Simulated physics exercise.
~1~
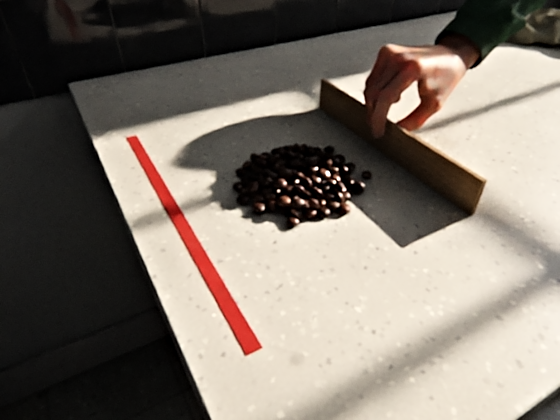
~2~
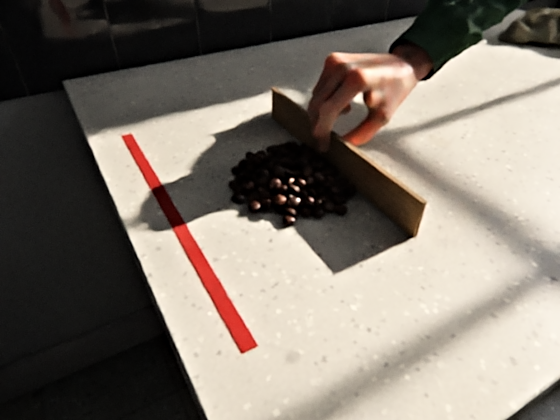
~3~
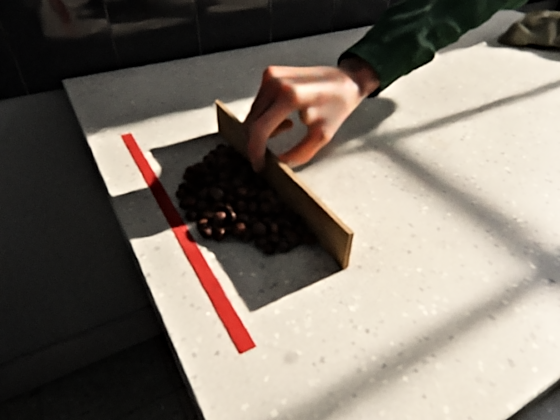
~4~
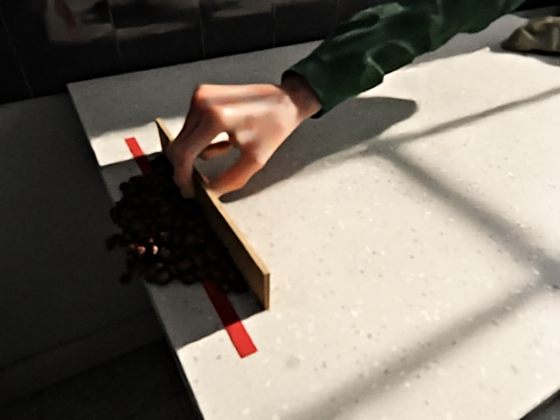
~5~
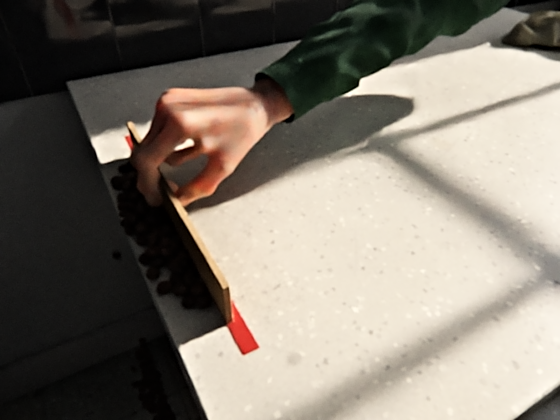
A hand in a green sleeve pushed a heap of small dark beans leftward across a pale speckled tabletop with an upright strip of card, stopping at the red tape, with roughly half the heap over the edge.
